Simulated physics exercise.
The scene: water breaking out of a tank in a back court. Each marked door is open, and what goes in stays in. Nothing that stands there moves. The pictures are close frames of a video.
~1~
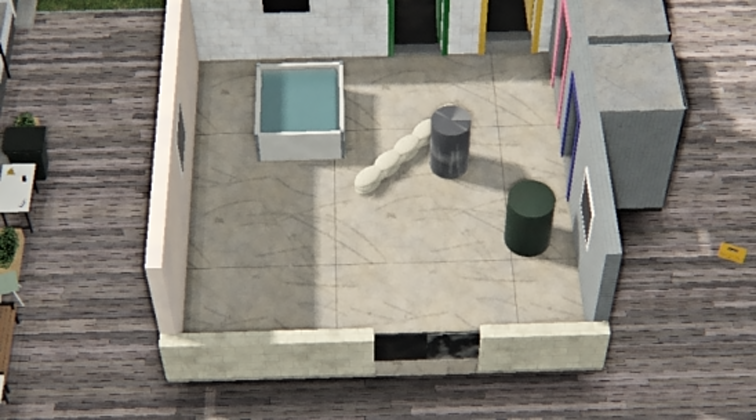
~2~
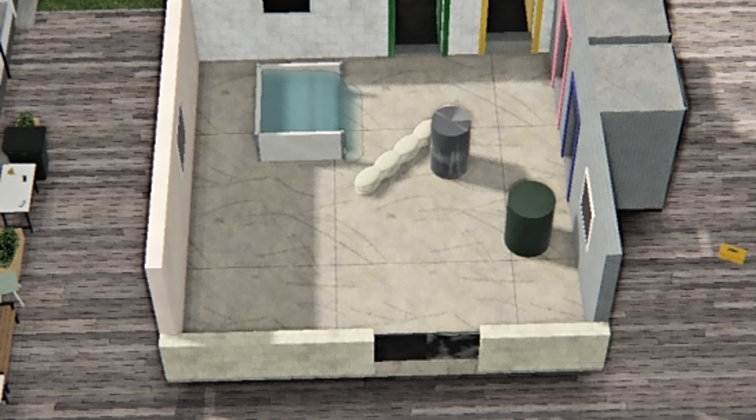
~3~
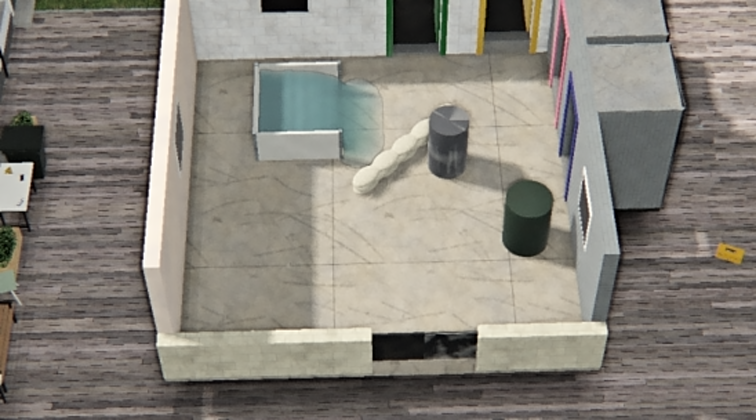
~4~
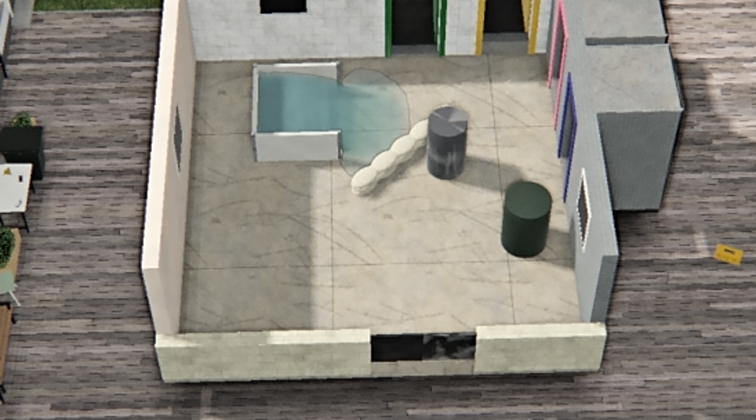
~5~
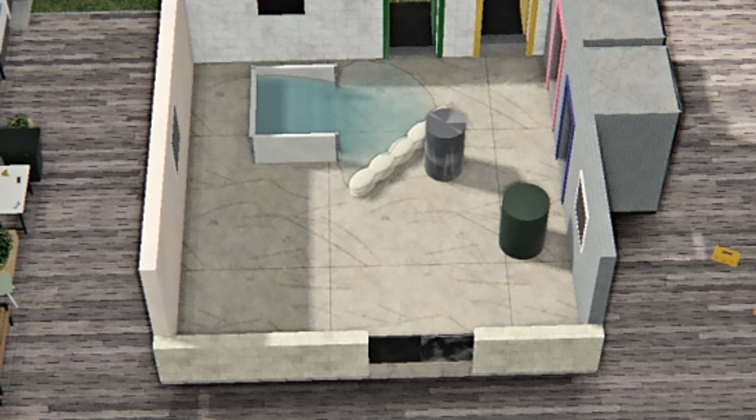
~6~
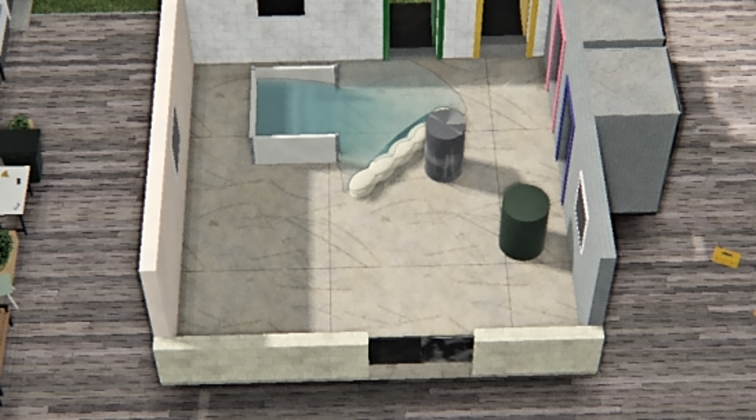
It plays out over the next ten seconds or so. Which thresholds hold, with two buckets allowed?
The pink door holds within the limit; the green door floods; the blue door holds within the limit; the yellow door holds within the limit.
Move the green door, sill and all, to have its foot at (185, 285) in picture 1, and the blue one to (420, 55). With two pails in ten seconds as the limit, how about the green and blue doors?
My reading: The green door stays under; the blue door is over.
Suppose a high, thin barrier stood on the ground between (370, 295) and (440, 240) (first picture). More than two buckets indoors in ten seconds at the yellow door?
My reading: Yellow lets less in.
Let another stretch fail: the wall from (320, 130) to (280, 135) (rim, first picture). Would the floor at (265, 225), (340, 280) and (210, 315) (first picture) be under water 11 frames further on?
As listed: Flooded, wet, under water.
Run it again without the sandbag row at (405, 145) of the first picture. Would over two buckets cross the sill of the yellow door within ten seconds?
My reading: Yellow door takes less.
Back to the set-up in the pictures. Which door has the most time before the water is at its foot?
It is the one in blue.
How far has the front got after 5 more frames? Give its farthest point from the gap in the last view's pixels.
At about (537, 69).
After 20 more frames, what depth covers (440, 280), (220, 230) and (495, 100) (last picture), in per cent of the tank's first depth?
Roughly 0, 2 and 14 per cent, in turn.
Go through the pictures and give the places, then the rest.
In the first frame, still water in the open tank at (300, 101).
In the second frame, the front is at (347, 161), out from the gap at (341, 114).
In the third frame, the front is at (365, 162), out from the gap at (339, 115).
In the fourth frame, water pours out at (338, 118) and has run to (384, 79).
In the fifth frame, the front is at (428, 98), out from the gap at (335, 120).
In the sixth frame, the front is at (461, 106), out from the gap at (335, 121).
A moment on, water covers 20 % of the floor; the pink door wet at the sill, nothing in, the green door wet at the sill, nothing in, the blue door not reached, the yellow door wet at the sill, nothing in.
Next, water covers 20 % of the floor; the pink door wet at the sill, nothing in, the green door over two buckets in, the blue door not reached, the yellow door wet at the sill, nothing in.
Then, water covers 40 % of the floor; the pink door wet at the sill, nothing in, the green door far over two buckets in, the blue door wet at the sill, nothing in, the yellow door wet at the sill, nothing in.
Later, water covers 65 % of the floor; the pink door wet at the sill, nothing in, the green door far over two buckets in, the blue door wet at the sill, nothing in, the yellow door wet at the sill, nothing in.
In the end, water covers 85 % of the floor; the pink door wet at the sill, nothing in, the green door far over two buckets in, the blue door wet at the sill, nothing in, the yellow door wet at the sill, nothing in.
